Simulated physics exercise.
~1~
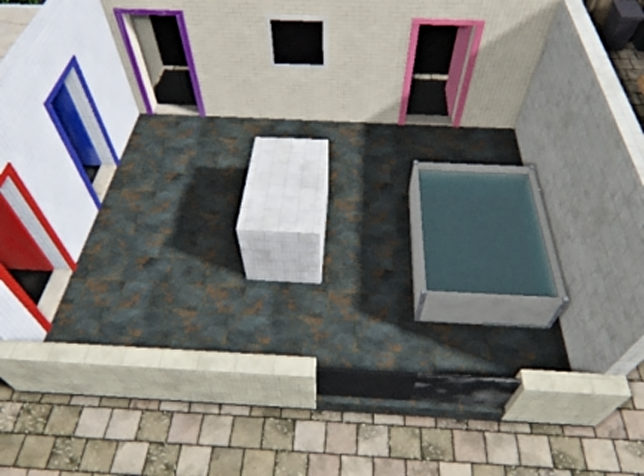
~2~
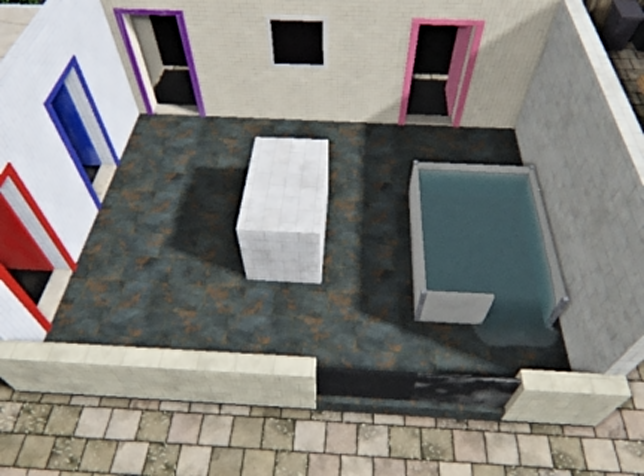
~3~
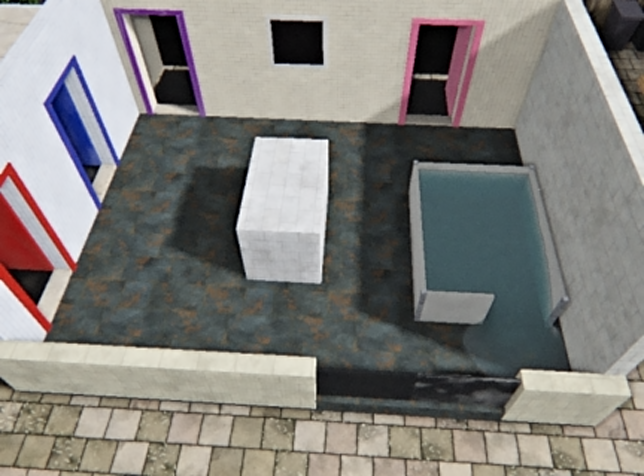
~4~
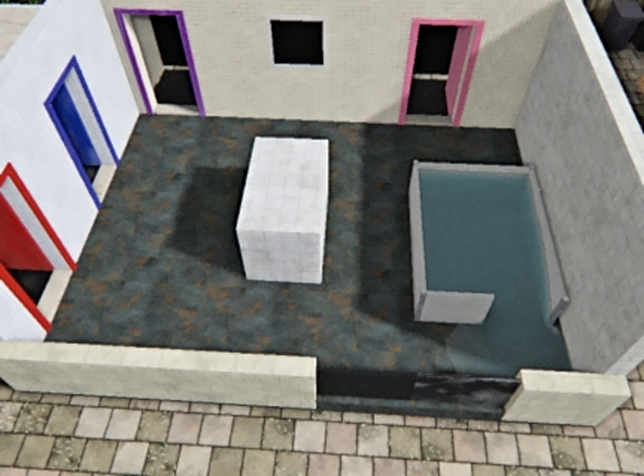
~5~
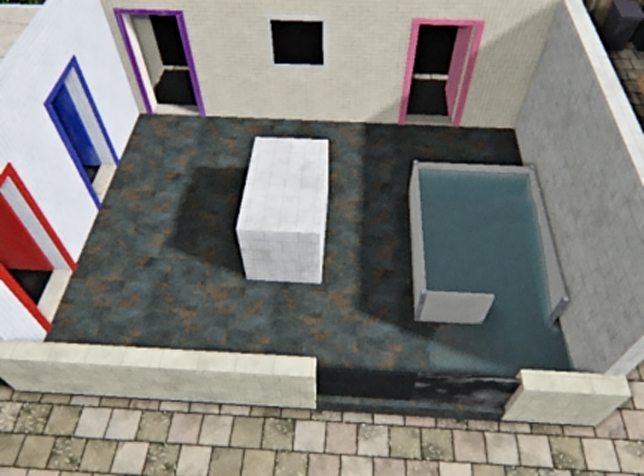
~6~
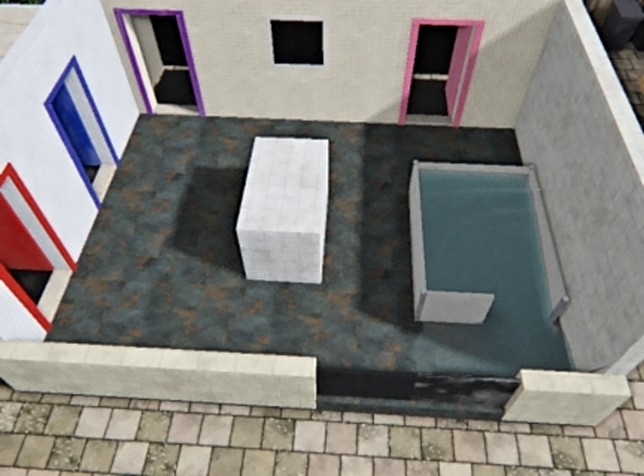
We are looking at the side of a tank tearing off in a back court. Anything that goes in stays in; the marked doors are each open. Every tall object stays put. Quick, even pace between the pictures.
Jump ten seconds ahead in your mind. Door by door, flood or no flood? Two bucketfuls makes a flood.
Blue door: No flood, pink door: No flood, purple door: Flood, red door: Flood.
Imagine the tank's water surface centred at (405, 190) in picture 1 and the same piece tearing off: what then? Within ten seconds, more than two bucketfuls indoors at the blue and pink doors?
Briefly, the blue door stays within the limit and the pink door overshoots.
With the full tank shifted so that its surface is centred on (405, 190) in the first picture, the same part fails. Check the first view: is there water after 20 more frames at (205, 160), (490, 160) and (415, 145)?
As listed: Dry, awash, dry.
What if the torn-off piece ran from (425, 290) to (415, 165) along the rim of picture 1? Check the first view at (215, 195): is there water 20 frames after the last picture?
Answer: Free of water.
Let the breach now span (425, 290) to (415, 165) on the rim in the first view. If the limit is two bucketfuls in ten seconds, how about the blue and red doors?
The blue door exceeds the limit and the red door exceeds the limit.
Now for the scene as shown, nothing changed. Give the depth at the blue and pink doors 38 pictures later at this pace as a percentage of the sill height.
The first is near 80 per cent, the second near 80 per cent.
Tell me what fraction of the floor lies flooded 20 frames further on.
It should be close to 50 %.
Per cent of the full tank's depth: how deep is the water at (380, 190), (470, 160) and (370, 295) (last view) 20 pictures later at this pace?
About 0, 2 and 4 per cent.
A moment on, water covers 10 % of the floor; the blue door not reached, the pink door not reached, the purple door not reached, the red door not reached.
Next, water covers 25 % of the floor; the blue door not reached, the pink door not reached, the purple door not reached, the red door not reached.
Then, water covers 50 % of the floor; the blue door not reached, the pink door wet at the sill, nothing in, the purple door not reached, the red door under two buckets in.
Later, water covers 75 % of the floor; the blue door wet at the sill, nothing in, the pink door wet at the sill, nothing in, the purple door wet at the sill, nothing in, the red door far over two buckets in.
In the end, water covers 100 % of the floor; the blue door wet at the sill, nothing in, the pink door wet at the sill, nothing in, the purple door over two buckets in, the red door far over two buckets in.
